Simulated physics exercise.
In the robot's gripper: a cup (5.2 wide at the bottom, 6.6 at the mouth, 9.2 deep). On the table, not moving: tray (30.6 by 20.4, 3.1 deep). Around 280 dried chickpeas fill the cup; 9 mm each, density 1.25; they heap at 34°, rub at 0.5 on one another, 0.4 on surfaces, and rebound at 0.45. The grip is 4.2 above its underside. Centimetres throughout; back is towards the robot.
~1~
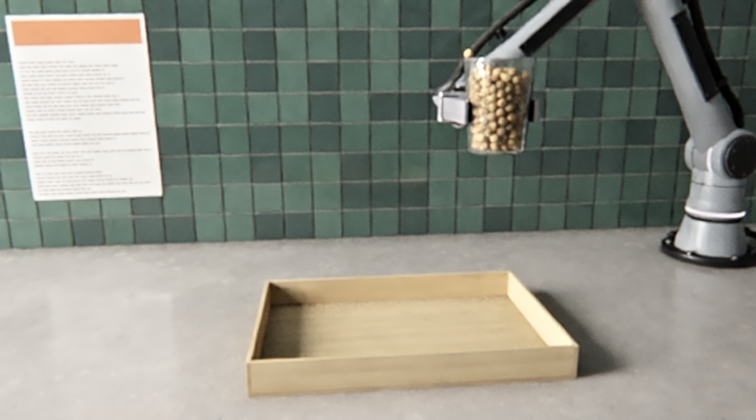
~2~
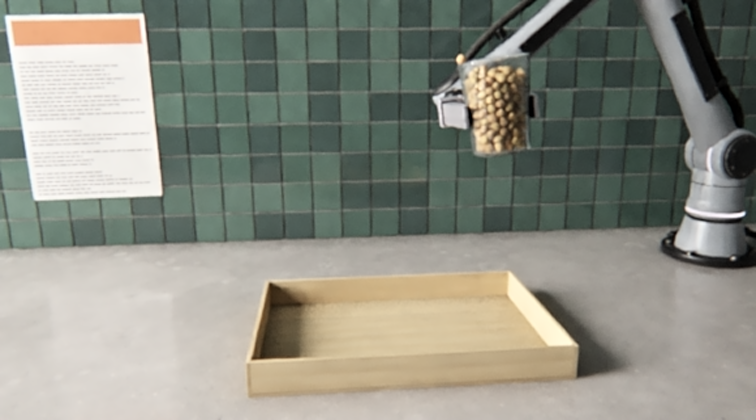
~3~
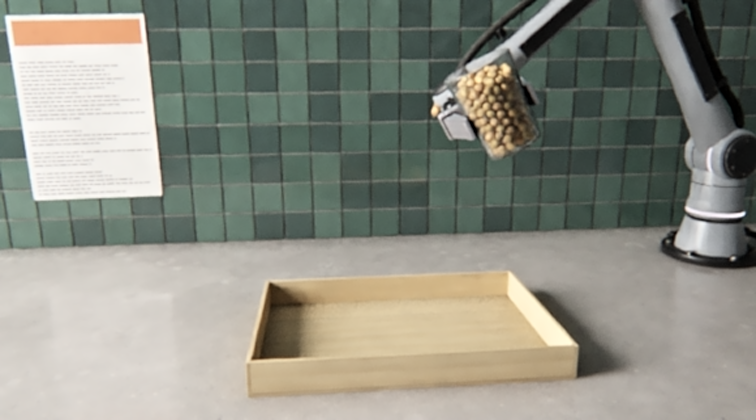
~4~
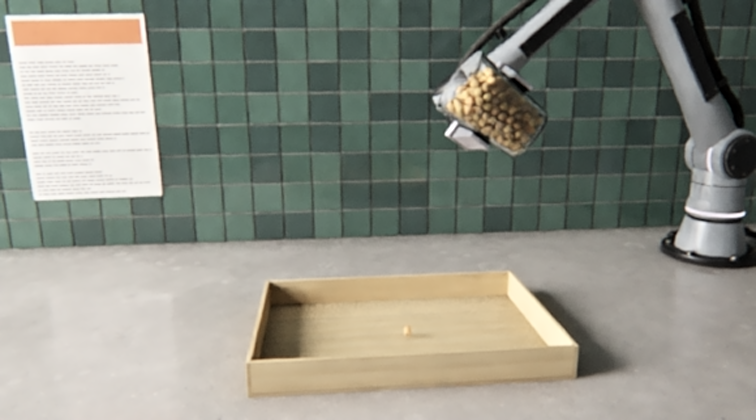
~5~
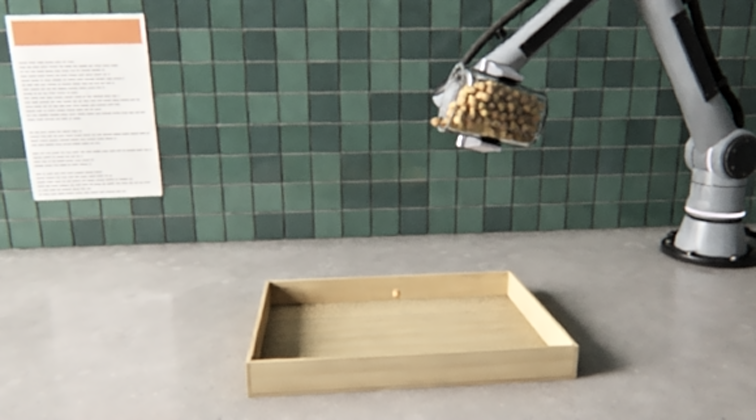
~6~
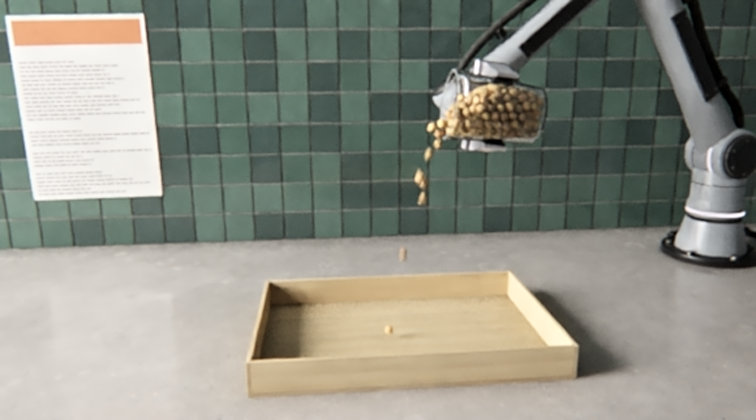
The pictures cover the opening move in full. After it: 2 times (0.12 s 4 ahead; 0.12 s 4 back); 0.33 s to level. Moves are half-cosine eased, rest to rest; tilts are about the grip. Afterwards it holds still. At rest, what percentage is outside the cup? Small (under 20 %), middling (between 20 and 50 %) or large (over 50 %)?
Answer: Large; over 50 % of the dried chickpeas finish outside the cup.
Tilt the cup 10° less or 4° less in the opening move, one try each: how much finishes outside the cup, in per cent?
Some 50 and 65 per cent.
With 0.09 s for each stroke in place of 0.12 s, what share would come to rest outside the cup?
In that case some 85 per cent.
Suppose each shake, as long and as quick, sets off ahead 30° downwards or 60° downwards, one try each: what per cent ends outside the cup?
About 50 and 30 per cent.
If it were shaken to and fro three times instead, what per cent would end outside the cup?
In that case some 80 per cent.
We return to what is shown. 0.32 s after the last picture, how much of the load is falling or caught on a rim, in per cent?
Roughly 33 per cent.
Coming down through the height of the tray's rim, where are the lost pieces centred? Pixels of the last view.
Near (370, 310).
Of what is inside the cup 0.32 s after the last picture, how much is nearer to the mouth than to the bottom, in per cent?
About 45 per cent.
Then, 0.32 s later, tilted 82° forward, highest piece 25 above the table; 137 in the cup, 52 in the tray, 94 in flight or on a rim.
Then, 0.65 s later, tilted 40° forward, highest piece 27 above the table; 198 in the tray, 77 in the cup, 2 on the table or floor, 6 in flight or on a rim.
Then, 1.01 s later, level, highest piece 25 above the table; 205 in the tray, 76 in the cup, 2 on the table or floor.
Then, 2.06 s later, level, highest piece 25 above the table; 205 in the tray, 76 in the cup, 2 on the table or floor.
At rest, 205 in the tray, 76 in the cup, 2 on the table or floor. That is 73 % outside the cup.
